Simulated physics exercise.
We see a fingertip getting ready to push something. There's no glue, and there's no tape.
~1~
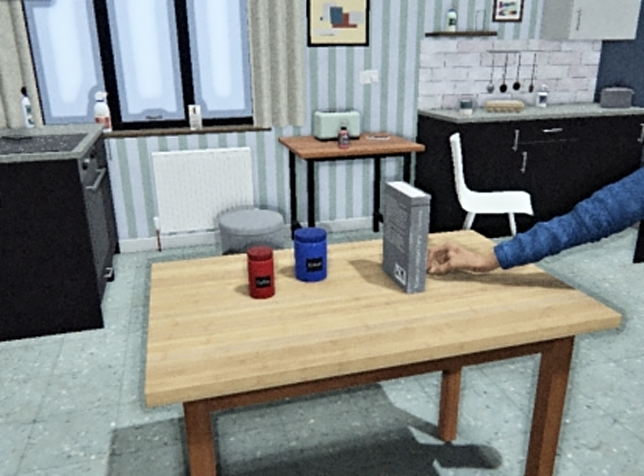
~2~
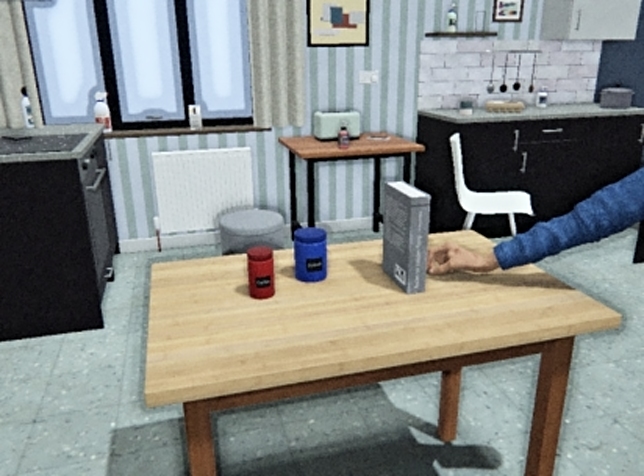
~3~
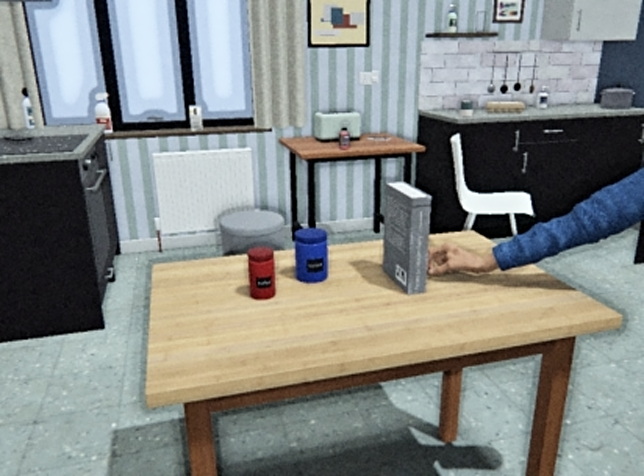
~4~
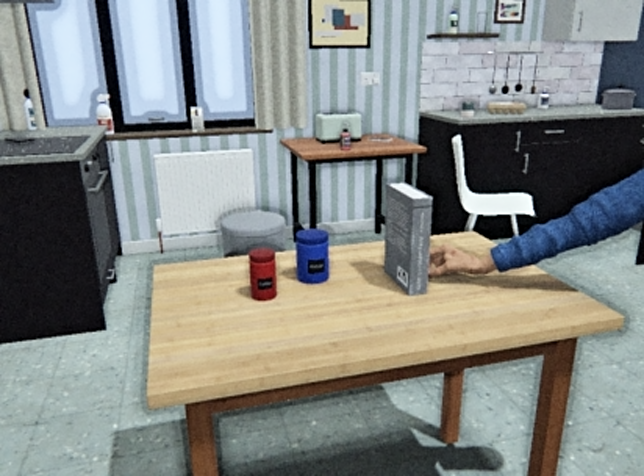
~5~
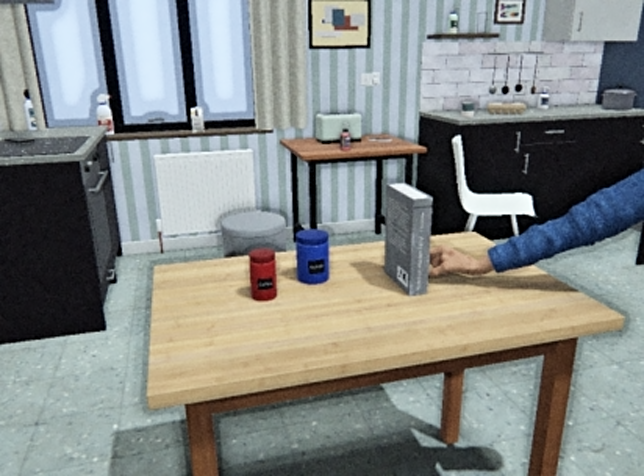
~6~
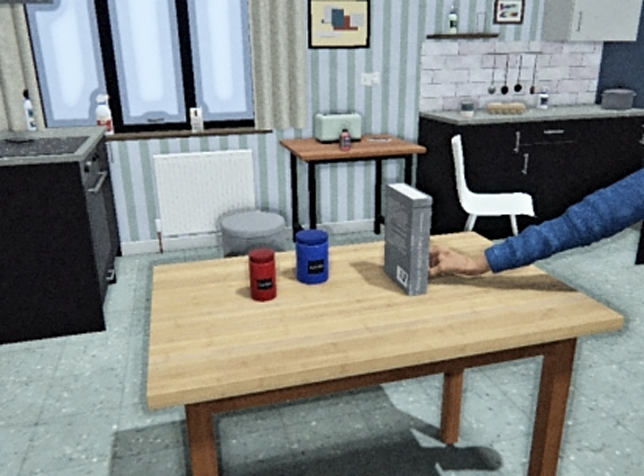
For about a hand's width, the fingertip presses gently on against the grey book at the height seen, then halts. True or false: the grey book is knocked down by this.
False.
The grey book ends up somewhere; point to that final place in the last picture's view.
Around (361, 242).
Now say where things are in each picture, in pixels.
Grey book (404, 236), in the first picture.
Grey book (404, 236), in the second picture.
Grey book (405, 237), in the third picture.
Grey book (406, 238), in the fourth picture.
Grey book (406, 238), in the fifth picture.
Grey book (406, 238), in the sixth picture.
Then, 0.30 s past the last view, grey book displaced a little near (400, 238).
Then, 0.70 s past the last view, grey book displaced a little near (385, 240).
Then, 0.90 s past the last view, grey book displaced a little near (377, 241).
Then, 1.30 s past the last view, grey book displaced about its own width near (362, 242).
Finally, moved from the start, grey book. Final places as the last picture's camera would see them, grey book near (361, 242).
